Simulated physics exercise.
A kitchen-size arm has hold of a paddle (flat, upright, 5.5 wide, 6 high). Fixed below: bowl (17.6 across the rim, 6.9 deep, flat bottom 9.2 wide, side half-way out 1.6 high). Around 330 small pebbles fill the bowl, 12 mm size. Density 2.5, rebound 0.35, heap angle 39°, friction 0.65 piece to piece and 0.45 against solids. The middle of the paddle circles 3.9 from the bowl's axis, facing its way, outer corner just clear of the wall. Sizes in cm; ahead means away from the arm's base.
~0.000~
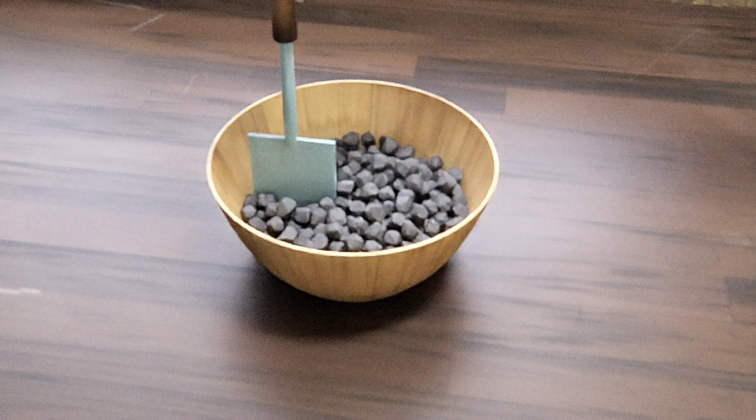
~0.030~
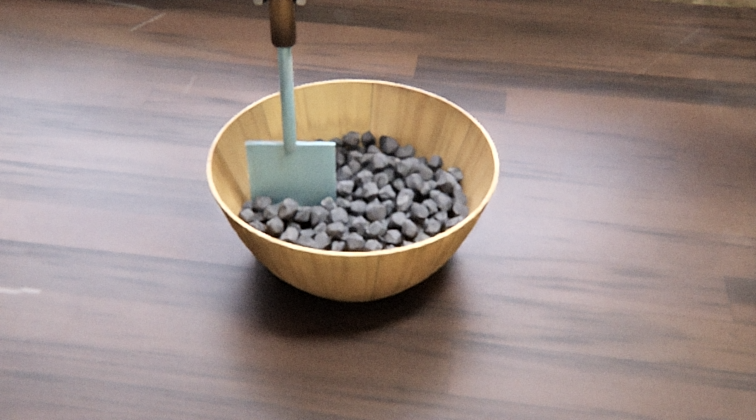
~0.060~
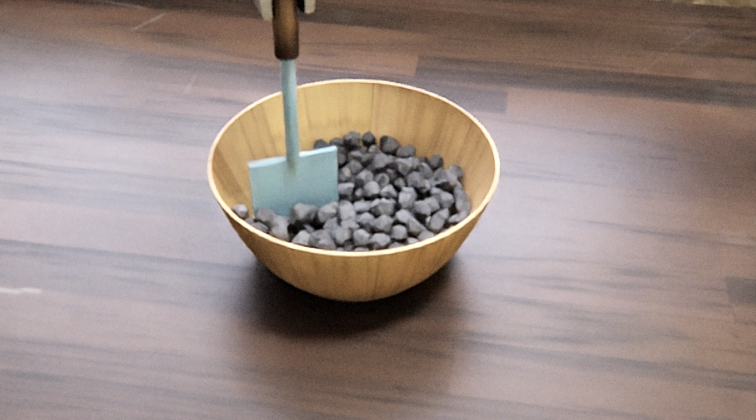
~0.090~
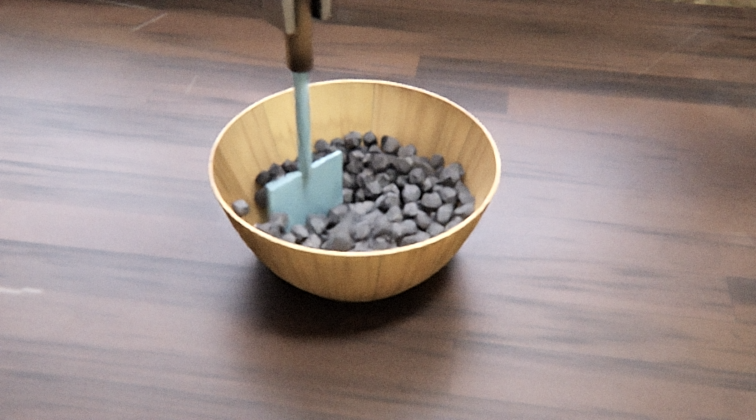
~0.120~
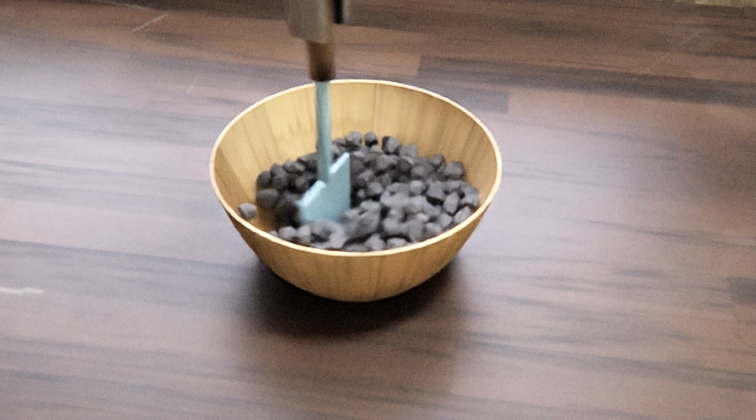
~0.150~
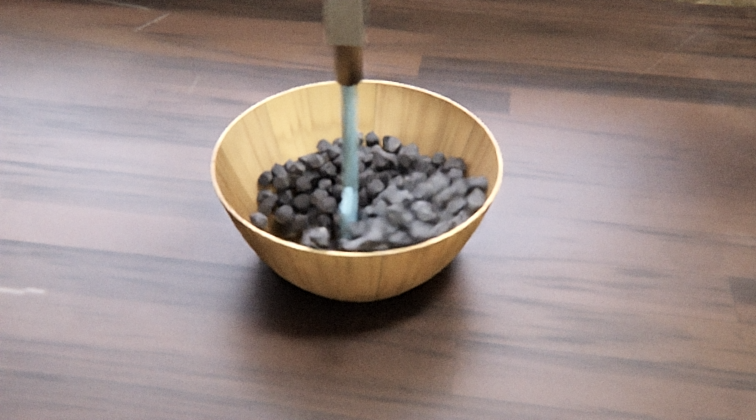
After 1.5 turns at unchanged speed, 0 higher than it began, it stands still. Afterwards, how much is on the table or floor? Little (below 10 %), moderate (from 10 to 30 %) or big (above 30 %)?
Share on the table or floor: Big (above 30 %).
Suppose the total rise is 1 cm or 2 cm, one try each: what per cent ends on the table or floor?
About 40 and 30 per cent.
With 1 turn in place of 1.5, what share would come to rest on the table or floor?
It would be near 30 per cent.
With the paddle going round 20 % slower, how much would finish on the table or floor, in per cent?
It would be near 30 per cent.
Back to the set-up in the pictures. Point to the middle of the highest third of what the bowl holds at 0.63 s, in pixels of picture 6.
At about (383, 231).
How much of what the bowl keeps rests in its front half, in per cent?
About 25 per cent.
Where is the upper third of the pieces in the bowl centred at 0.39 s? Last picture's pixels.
Near (326, 113).
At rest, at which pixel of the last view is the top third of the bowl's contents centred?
Near (404, 152).
By 0.39 s, 266° round, highest piece 11 above the table; 269 in the bowl, 31 on the table or floor, 32 in flight or on the tool.
By 0.63 s, 79° round, highest piece 9 above the table; 227 in the bowl, 93 on the table or floor, 12 in flight or on the tool.
By 0.95 s, 180° round, highest piece 8 above the table; 204 in the bowl, 128 on the table or floor.
By 1.65 s, 180° round, highest piece 8 above the table; 204 in the bowl, 128 on the table or floor.
Final count, 204 in the bowl, 128 on the table or floor. That is 39 % on the table or floor.
